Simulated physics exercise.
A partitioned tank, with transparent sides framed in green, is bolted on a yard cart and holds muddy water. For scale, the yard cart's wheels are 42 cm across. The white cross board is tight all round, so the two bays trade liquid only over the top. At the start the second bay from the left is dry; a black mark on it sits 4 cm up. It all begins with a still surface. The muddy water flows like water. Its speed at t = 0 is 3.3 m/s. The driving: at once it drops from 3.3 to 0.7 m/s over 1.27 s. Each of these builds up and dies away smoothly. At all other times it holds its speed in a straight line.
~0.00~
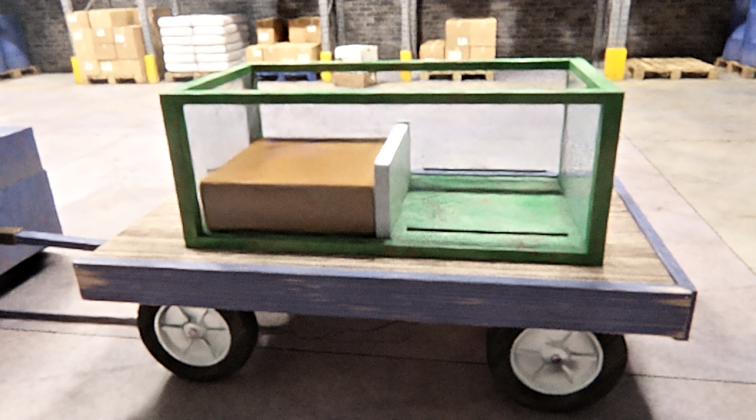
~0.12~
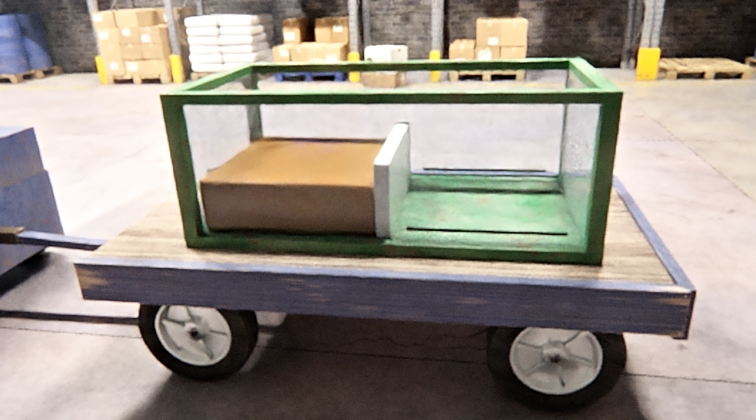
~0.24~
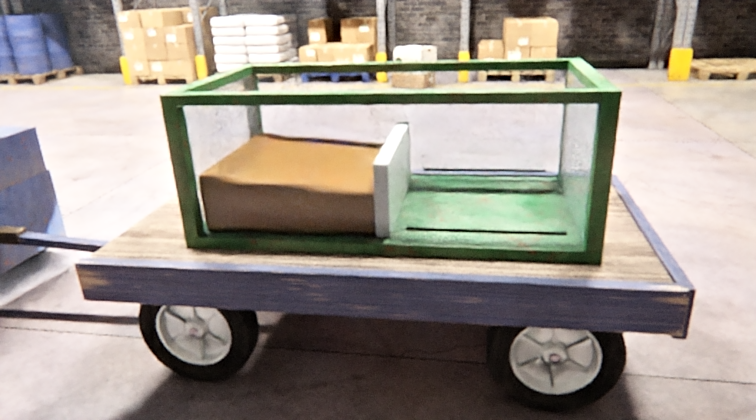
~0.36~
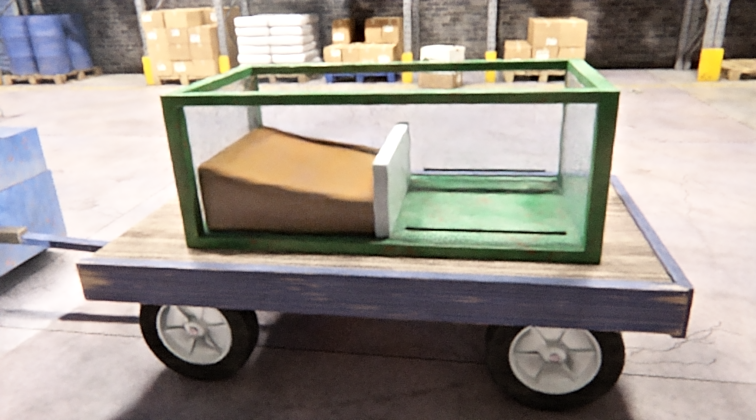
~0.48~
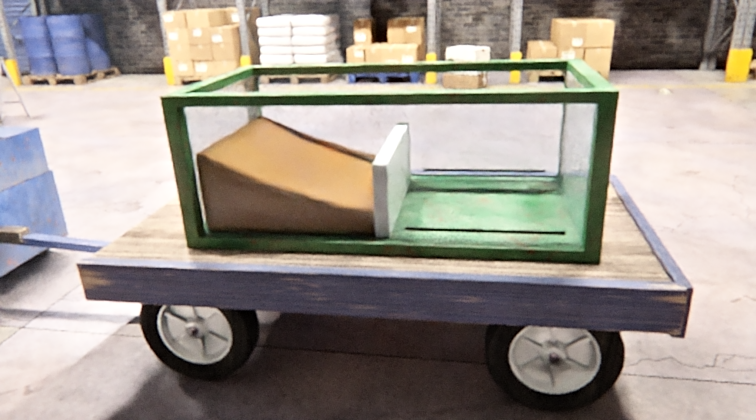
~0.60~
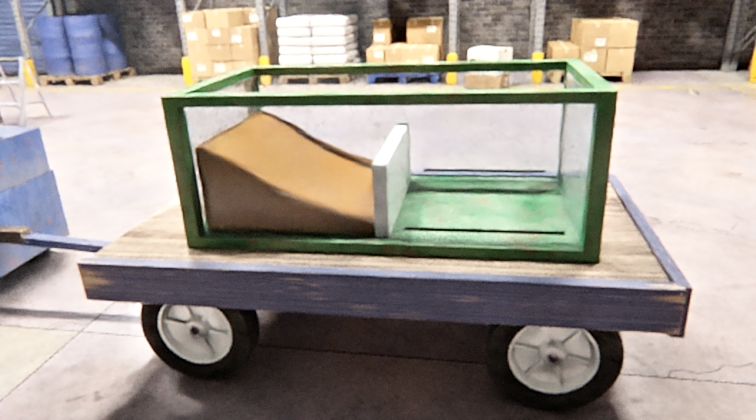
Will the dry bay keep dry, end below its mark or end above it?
At rest it is dry.
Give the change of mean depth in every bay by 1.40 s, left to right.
From the left: 0, 0.
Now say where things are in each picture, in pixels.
The first picture shows surface heights from the left, (329, 141), dry; board top at (381, 166); the front is on the left, levels are read along the far wall; a wheel hub at (557, 364).
The second picture shows surface heights from the left, (329, 141), dry.
The third picture shows surface heights from the left, (329, 142), dry.
The fourth picture shows surface heights from the left, (330, 144), dry.
The fifth picture shows surface heights from the left, (330, 145), dry.
The sixth picture shows surface heights from the left, (330, 148), dry; a wheel hub at (554, 363).
After 0.90 s the mean depths from the left are 18, 0 cm.
After 1.40 s the mean depths from the left are 18, 0 cm.
After 1.90 s the mean depths from the left are 18, 0 cm.
After 4.26 s the mean depths from the left are 18, 0 cm.
